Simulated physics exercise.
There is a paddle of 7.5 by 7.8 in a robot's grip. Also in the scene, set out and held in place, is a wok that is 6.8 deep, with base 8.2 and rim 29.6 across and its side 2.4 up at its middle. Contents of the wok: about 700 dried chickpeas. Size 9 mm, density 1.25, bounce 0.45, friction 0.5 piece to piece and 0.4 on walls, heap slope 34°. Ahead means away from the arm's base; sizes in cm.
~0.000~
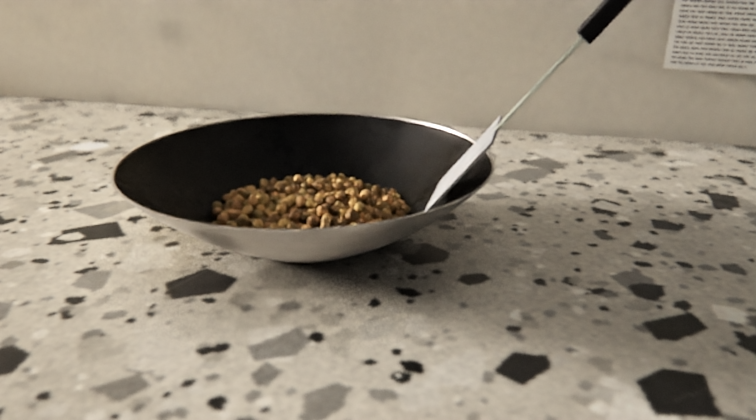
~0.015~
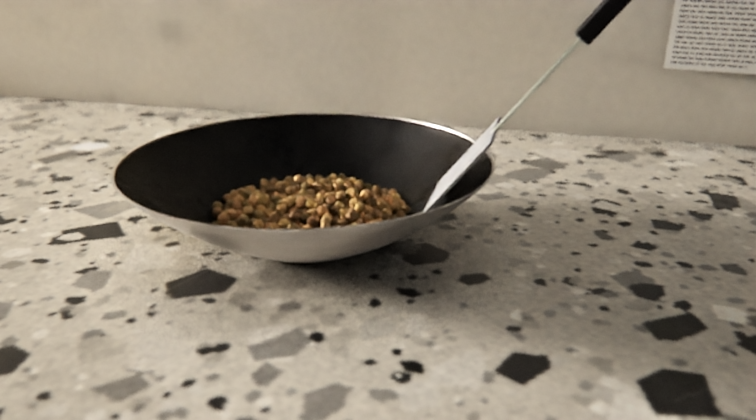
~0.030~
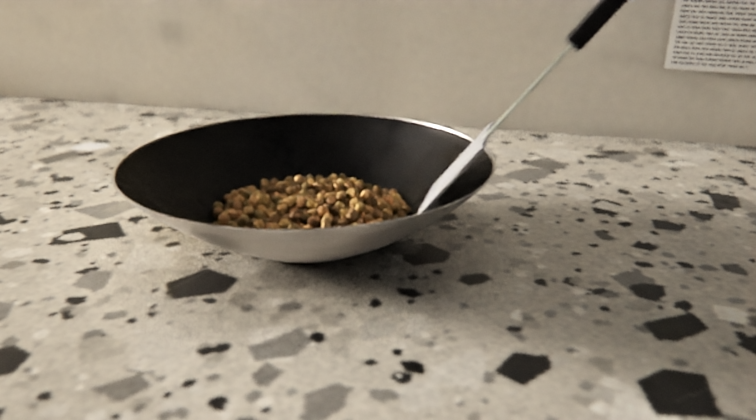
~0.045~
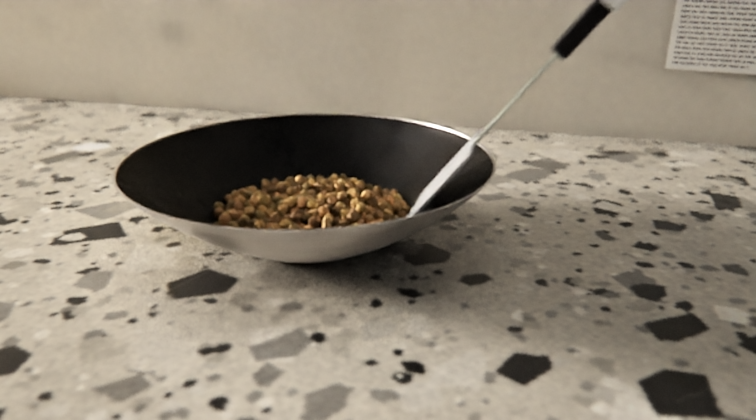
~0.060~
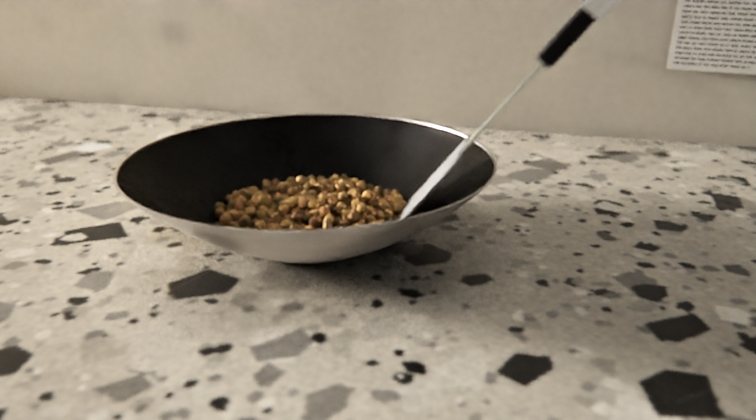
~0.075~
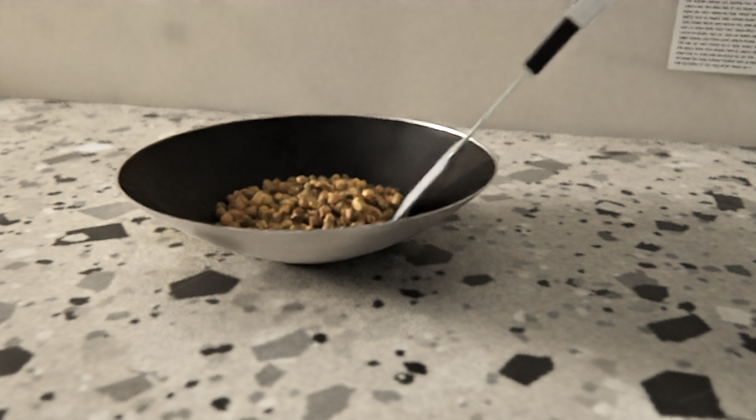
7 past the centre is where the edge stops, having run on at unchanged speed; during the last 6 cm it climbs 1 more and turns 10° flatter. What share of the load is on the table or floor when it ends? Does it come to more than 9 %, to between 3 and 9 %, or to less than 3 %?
It comes to less than 3 %.
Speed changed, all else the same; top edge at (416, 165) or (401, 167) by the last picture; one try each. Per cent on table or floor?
I'd estimate close to 20 and 30 in a hundred.
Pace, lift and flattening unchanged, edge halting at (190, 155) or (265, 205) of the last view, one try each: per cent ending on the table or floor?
Respectively about 35 and 0 percent end on the table or floor.
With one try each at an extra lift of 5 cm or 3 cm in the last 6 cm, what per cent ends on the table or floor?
It comes to around 10 per cent on the first try and around 0 per cent on the second.
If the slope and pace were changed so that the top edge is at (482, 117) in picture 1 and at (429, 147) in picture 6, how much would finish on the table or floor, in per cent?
0 per cent.
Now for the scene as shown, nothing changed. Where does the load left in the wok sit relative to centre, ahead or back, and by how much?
Some 5.5 cm ahead of the centre.
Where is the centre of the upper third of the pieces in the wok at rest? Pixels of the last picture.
About (207, 169).
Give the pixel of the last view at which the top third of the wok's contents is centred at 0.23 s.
Near pixel (238, 181).
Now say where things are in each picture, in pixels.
Paddle top edge at (497, 129), sloping 52°; upper third of the load around (309, 203), from x 215 to 405, top at y 175; 704 in the wok, in the first frame.
Paddle top edge at (496, 130), sloping 52°; upper third of the load around (309, 203), from x 215 to 405, top at y 175, in the second frame.
Paddle top edge at (488, 134), sloping 52°; upper third of the load around (309, 204), from x 215 to 405, top at y 180, in the third frame.
Paddle top edge at (476, 142), sloping 52°; upper third of the load around (310, 204), from x 215 to 405, top at y 180, in the fourth frame.
Paddle top edge at (464, 149), sloping 52°; upper third of the load around (311, 204), from x 220 to 405, top at y 180, in the fifth frame.
Paddle top edge at (452, 155), sloping 52°; upper third of the load around (313, 204), from x 220 to 405, top at y 180; 704 in the wok, in the sixth frame.
After 0.15 s, sloping 52°, highest piece 5 above the table; 704 in the wok.
After 0.23 s, sloping 48°, highest piece 5 above the table; 704 in the wok.
After 0.47 s, sloping 42°, highest piece 7 above the table; 703 in the wok, 1 on the blade or in flight.
After 1.52 s, sloping 42°, highest piece 7 above the table; 703 in the wok, 1 on the table or floor.
At rest, 703 in the wok, 1 on the table or floor. That is 0 % on the table or floor.
